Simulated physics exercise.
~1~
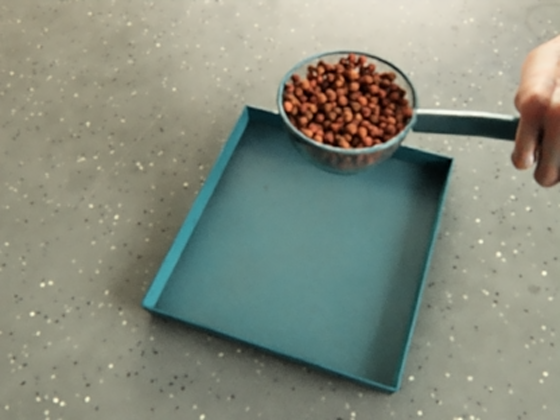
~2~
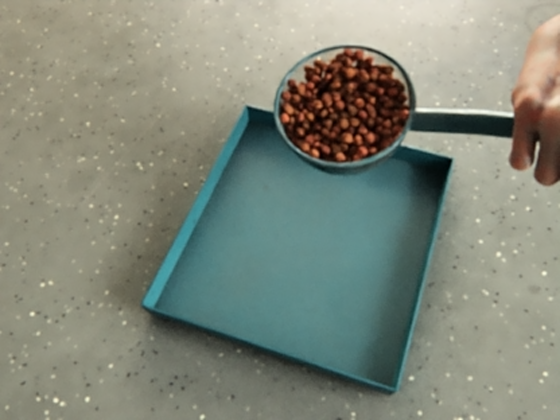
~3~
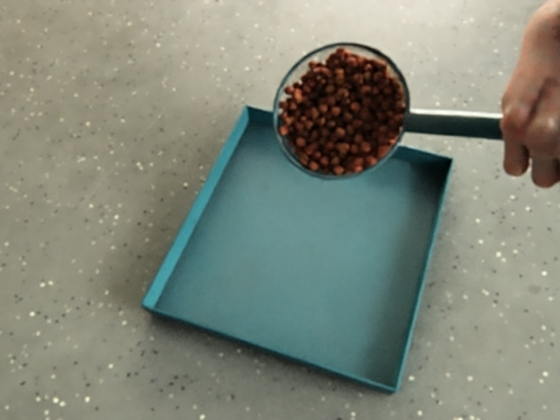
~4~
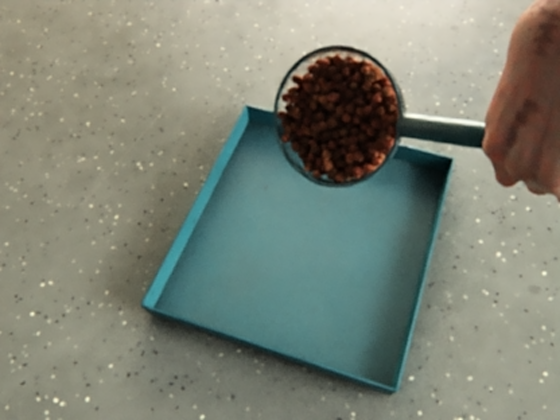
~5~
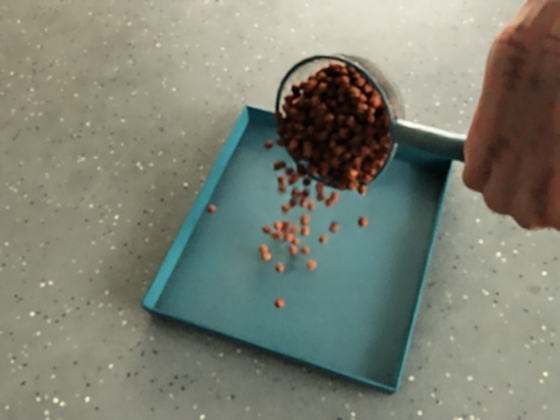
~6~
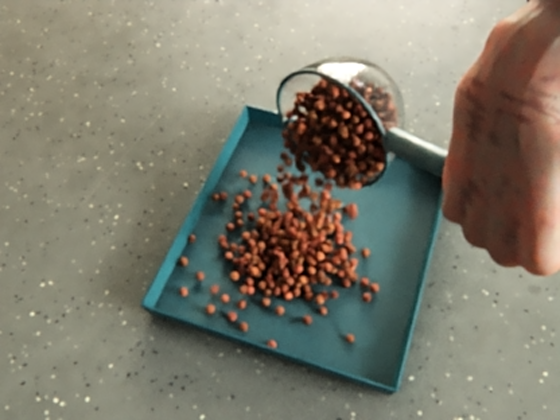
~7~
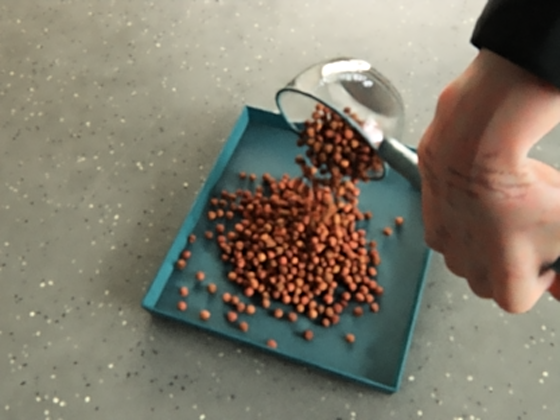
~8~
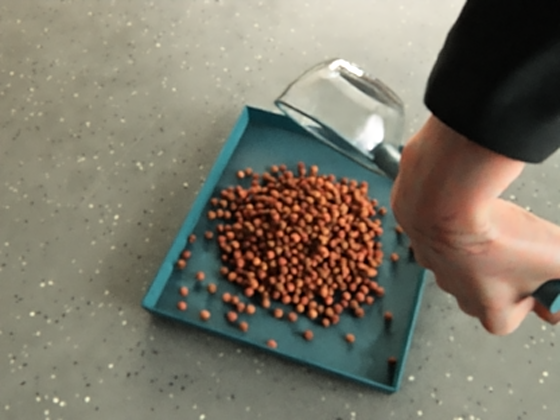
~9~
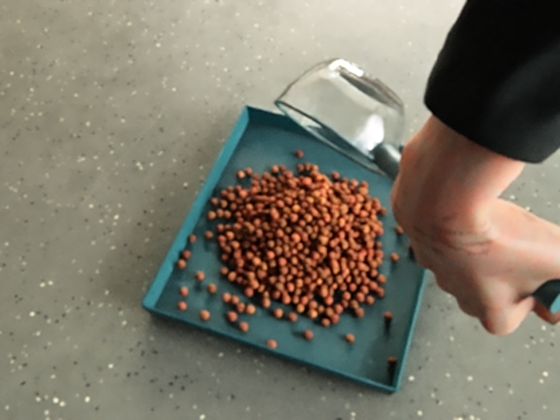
A hand tips a ladle of brown pellets, emptying them into a heap on a teal tray.
